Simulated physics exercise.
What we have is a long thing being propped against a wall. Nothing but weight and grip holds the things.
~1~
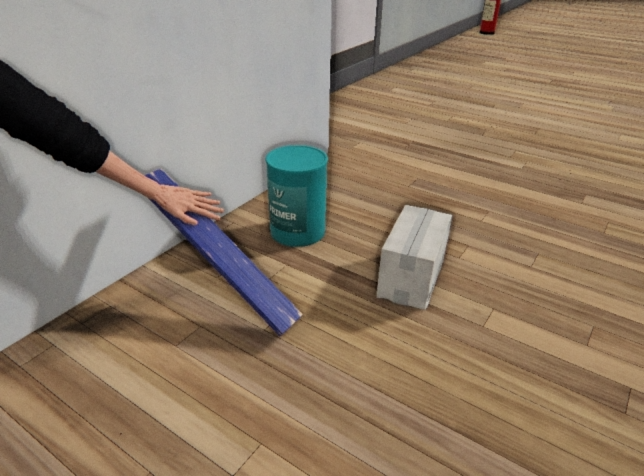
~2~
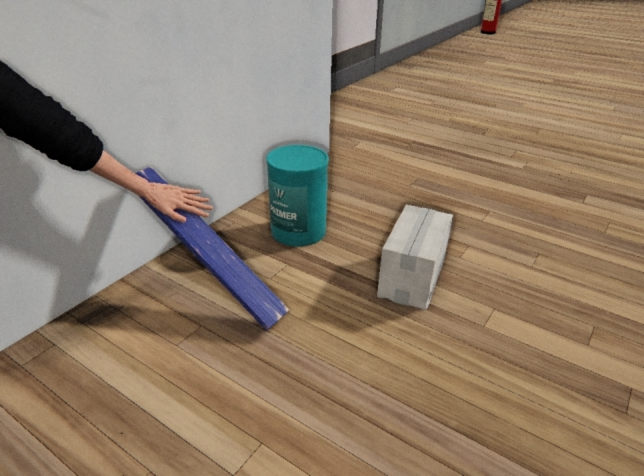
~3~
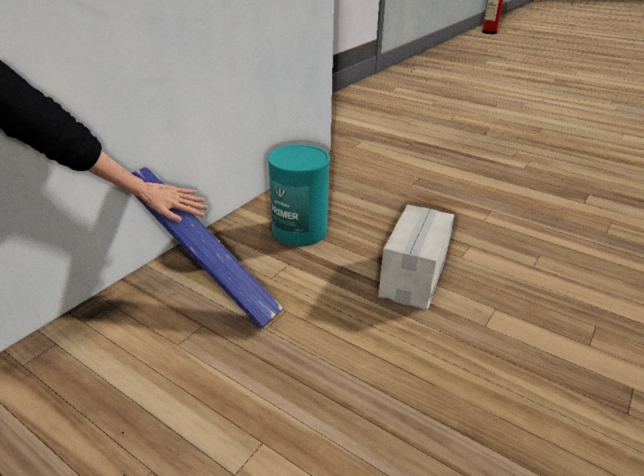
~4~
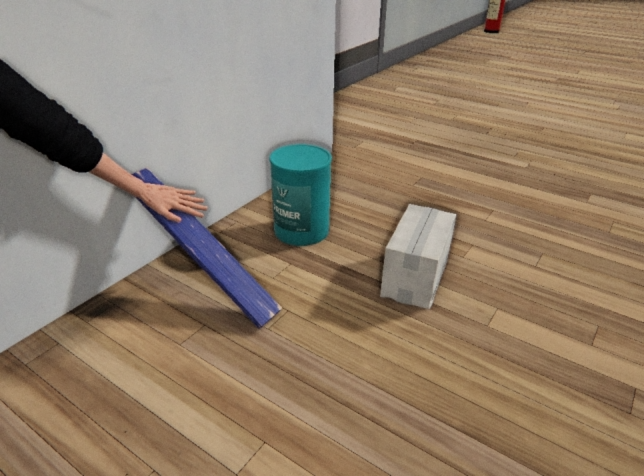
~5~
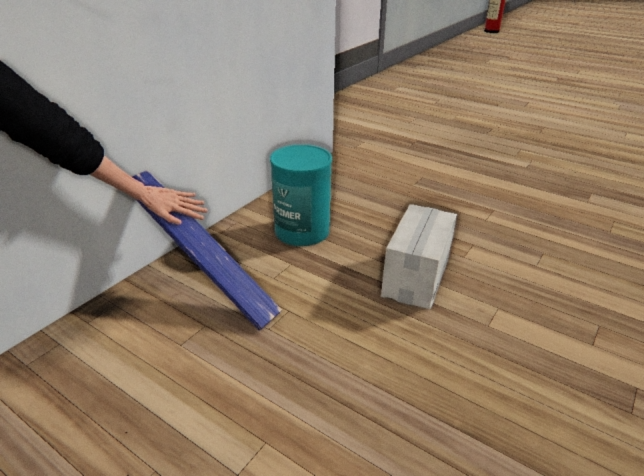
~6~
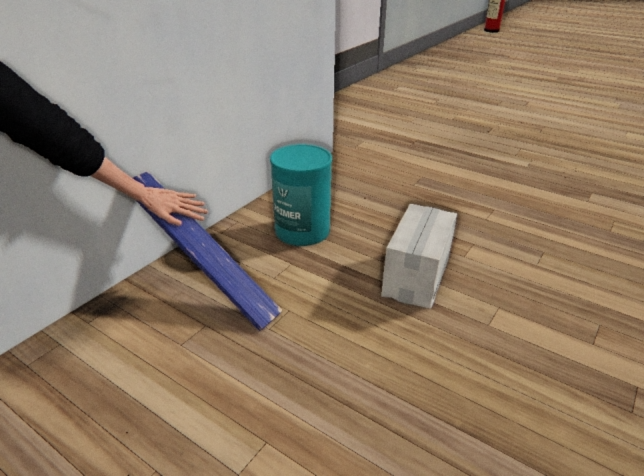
A hand in a black sleeve, reaching in from the left, presses a long blue plank against a pale grey wall, seen from above in a room with a wood-plank floor. A teal tub stands by the wall's corner, a white box sits to its right, and something red is at the top. The hand and plank shift slightly left, then stay nearly still, while the view barely moves.
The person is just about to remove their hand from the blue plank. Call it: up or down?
Down.
Then, 0.30 s on from there, blue plank 11° lower than it was left near (210, 265).
Then, 0.40 s on from there, blue plank 29° lower than it was left near (218, 290).
In the end, moved from the start, blue plank; the other 2 unmoved. At the end, from the last picture's camera, blue plank near (218, 293). The plank gives way.
